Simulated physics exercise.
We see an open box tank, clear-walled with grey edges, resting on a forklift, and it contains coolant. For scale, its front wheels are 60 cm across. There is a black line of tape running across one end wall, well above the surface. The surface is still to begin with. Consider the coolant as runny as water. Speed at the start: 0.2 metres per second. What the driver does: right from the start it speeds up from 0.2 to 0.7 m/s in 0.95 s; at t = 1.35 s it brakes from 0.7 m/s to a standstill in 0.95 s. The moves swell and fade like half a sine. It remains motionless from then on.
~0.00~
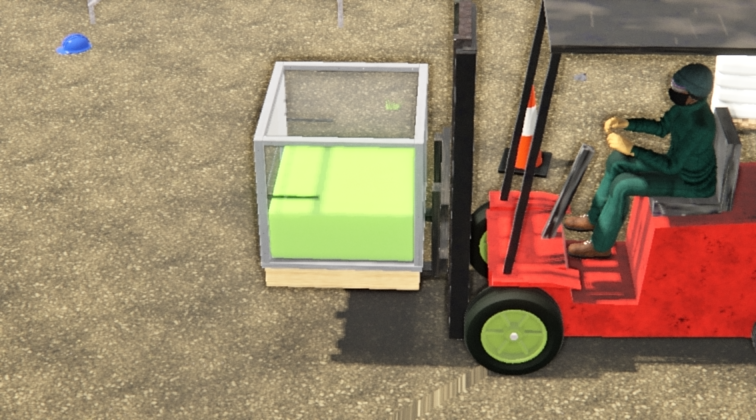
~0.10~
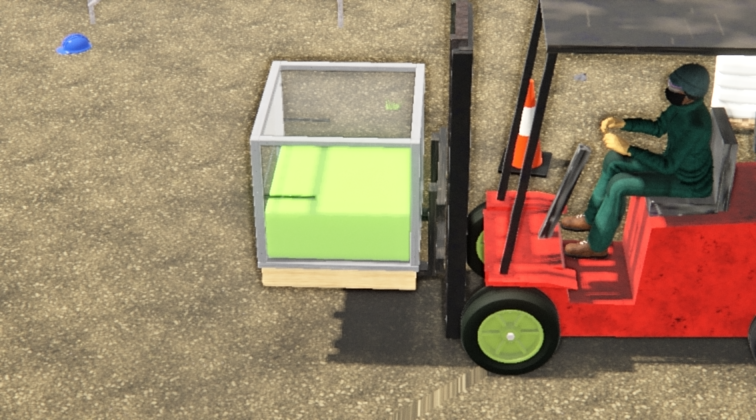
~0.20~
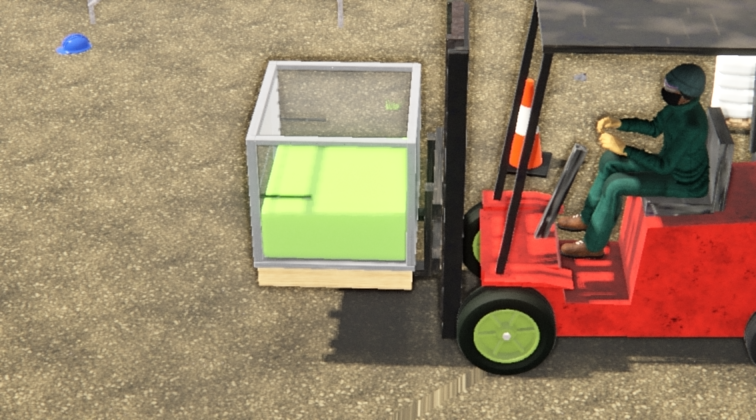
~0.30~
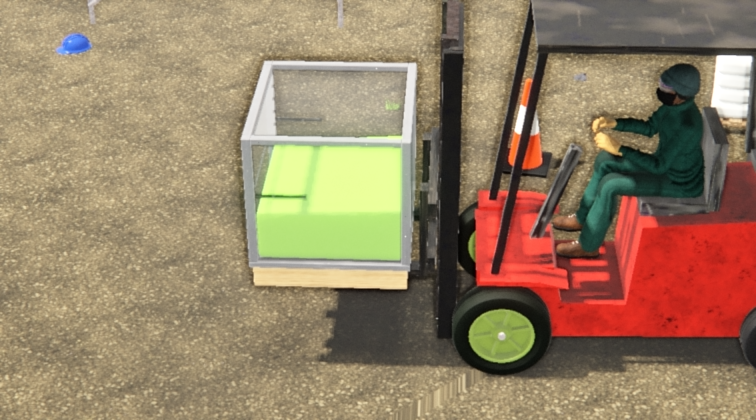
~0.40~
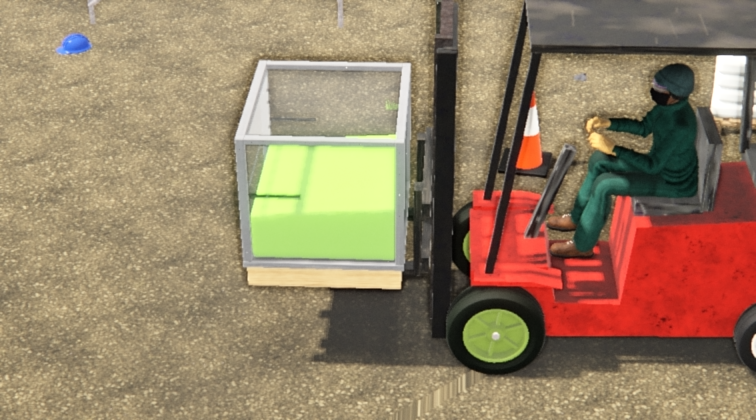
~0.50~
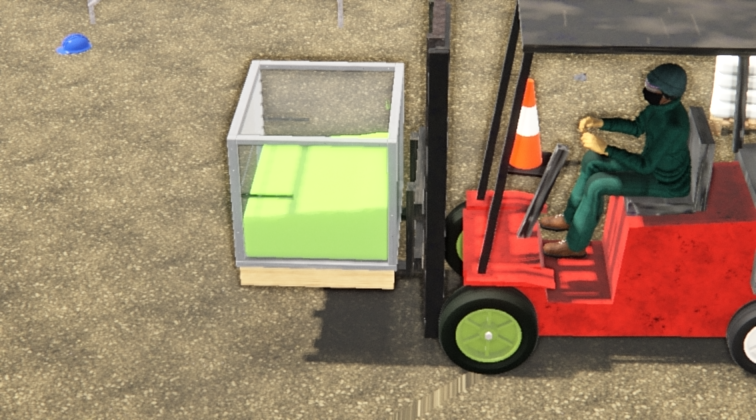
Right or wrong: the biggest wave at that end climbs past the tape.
Wrong.
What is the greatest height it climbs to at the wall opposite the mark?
34 cm.
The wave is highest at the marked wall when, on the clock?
About 3.4 seconds.
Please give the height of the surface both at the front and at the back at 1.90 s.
The level sits near 32 cm in front and near 32 cm behind.
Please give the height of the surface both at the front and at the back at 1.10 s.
The surface sits near 32 cm in front and near 32 cm at the rear.
After 1.10 s the surface is 32 cm up at the front and 32 cm at the back; nothing has left.
After 1.90 s the surface is 33 cm up at the front and 31 cm at the back; nothing has left.
After 2.80 s the surface is 27 cm up at the front and 37 cm at the back; nothing has left.
After 5.28 s the waves are smaller; the highest at the front wall was 35 cm, at 3.40 s, against a line at 43 cm.
